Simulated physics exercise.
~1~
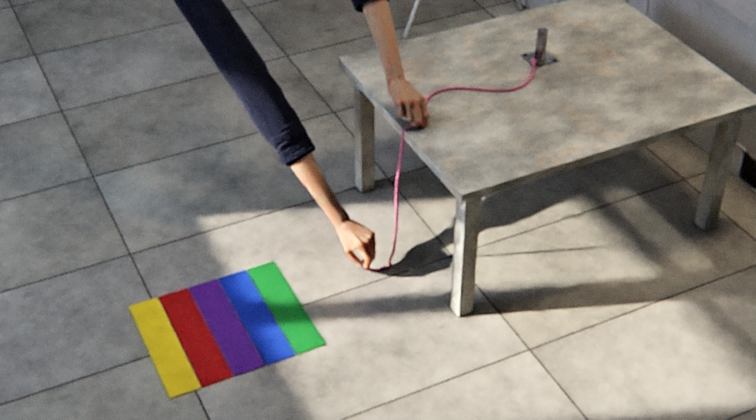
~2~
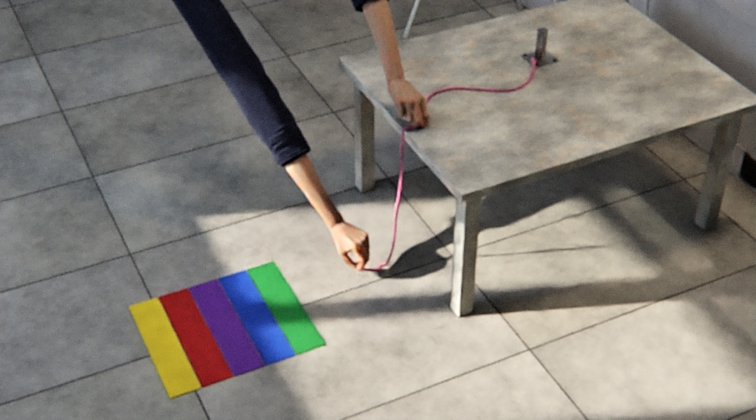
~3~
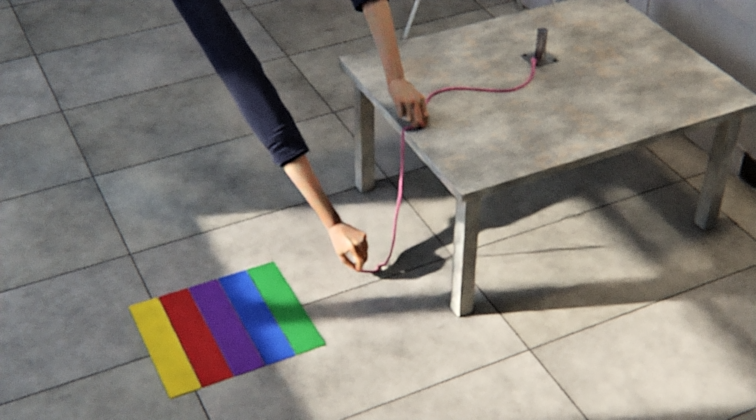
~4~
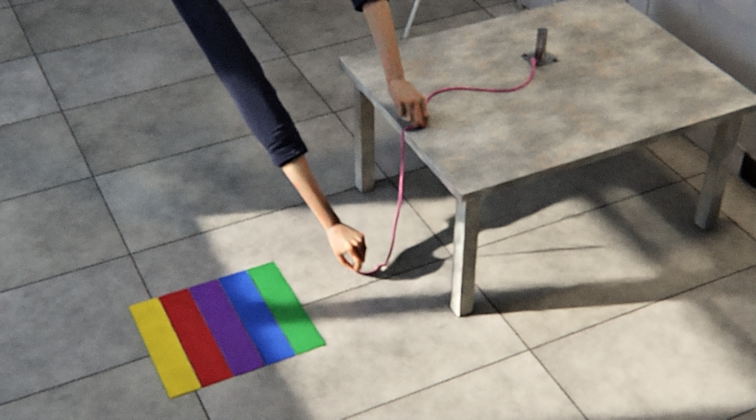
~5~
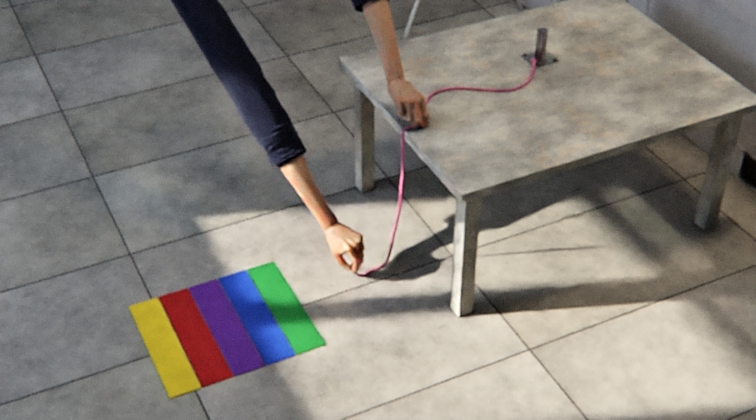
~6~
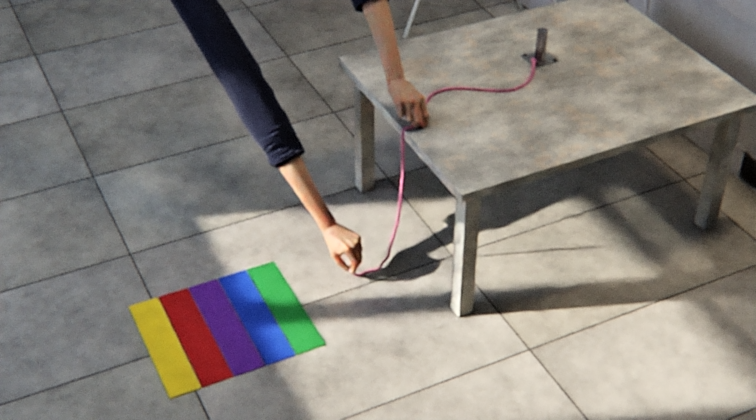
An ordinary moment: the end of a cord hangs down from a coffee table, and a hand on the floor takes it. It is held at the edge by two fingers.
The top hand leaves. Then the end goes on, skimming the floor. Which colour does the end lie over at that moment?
It lies over purple.
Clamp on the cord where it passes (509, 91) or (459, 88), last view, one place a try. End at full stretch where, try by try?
Per try (px, approx.): (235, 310), (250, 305).
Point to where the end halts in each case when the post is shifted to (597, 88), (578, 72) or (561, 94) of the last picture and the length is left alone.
Around (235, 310), (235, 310) and (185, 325).
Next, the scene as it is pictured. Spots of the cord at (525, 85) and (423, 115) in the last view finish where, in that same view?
The first at (496, 77), the second at (390, 131).
Soon after, end near (272, 295); over green.
Then, end near (236, 307); over purple.
At full stretch, end near (214, 314); over purple. It gets as far as the purple strip.
